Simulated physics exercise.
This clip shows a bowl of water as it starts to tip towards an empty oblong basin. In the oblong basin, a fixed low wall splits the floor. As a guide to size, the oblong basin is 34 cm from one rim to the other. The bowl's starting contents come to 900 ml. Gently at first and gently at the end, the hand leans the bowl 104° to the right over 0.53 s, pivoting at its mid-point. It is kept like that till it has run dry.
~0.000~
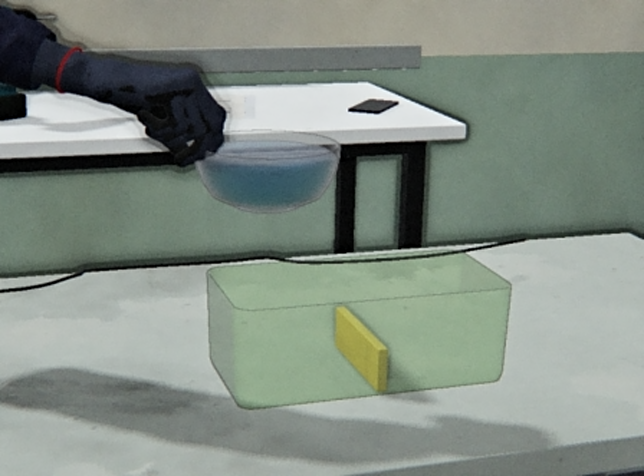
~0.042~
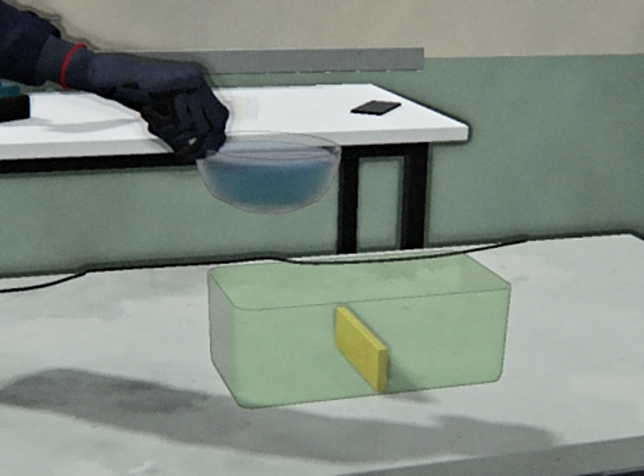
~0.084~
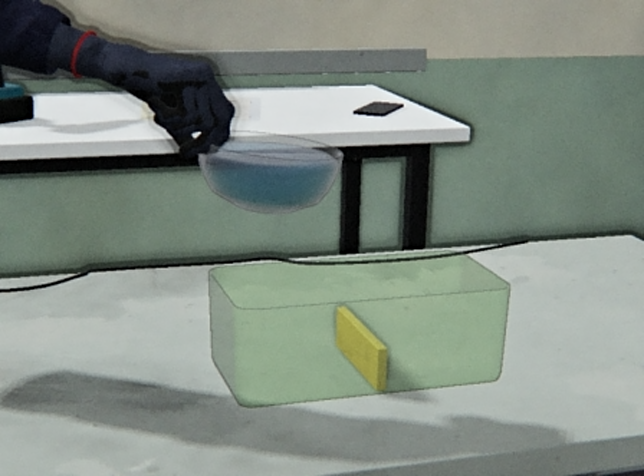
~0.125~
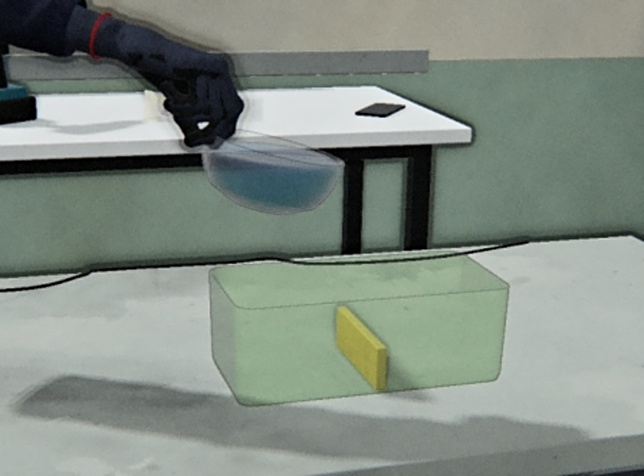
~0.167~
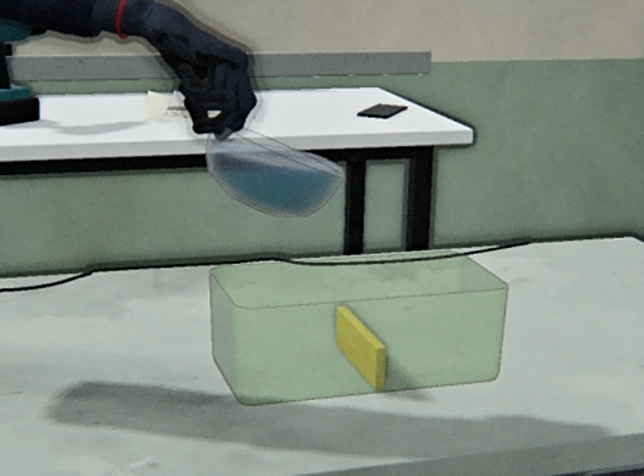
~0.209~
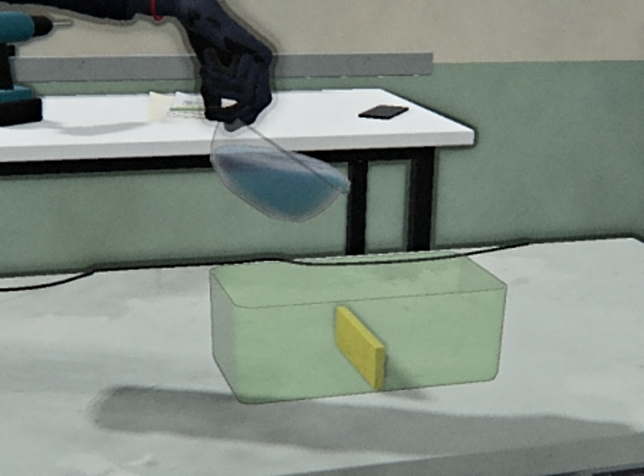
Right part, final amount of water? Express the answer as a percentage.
52 per cent.
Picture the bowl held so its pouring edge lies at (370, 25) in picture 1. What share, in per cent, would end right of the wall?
75 %.
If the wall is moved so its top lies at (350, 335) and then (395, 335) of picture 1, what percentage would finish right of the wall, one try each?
It comes to 65 per cent, and then 25 per cent.
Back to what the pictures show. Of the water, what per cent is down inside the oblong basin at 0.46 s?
56 %, more or less.
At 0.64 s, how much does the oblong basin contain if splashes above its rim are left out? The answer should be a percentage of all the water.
Near 90 in a hundred.
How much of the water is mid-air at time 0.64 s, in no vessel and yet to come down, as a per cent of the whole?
About 10 percent.
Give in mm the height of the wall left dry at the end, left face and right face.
Left roughly 38 mm; right roughly 34 mm.
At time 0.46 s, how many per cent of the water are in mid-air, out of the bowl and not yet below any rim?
It comes to roughly 36 per cent.
After 0.46 s the tilt is 99° and 9 per cent is still to pour, 12 is left of the wall and 44 right of it.
After 0.64 s the tilt is 104° and 0 per cent is still to pour, 38 is left of the wall and 53 right of it.
After 0.82 s the tilt is 104° and 0 per cent is still to pour, 43 is left of the wall and 52 right of it.
After 1.03 s the tilt is 104° and 0 per cent is still to pour, 45 is left of the wall and 52 right of it.
In the end 45 per cent lies left of the wall, 52 right of it and 3 outside.
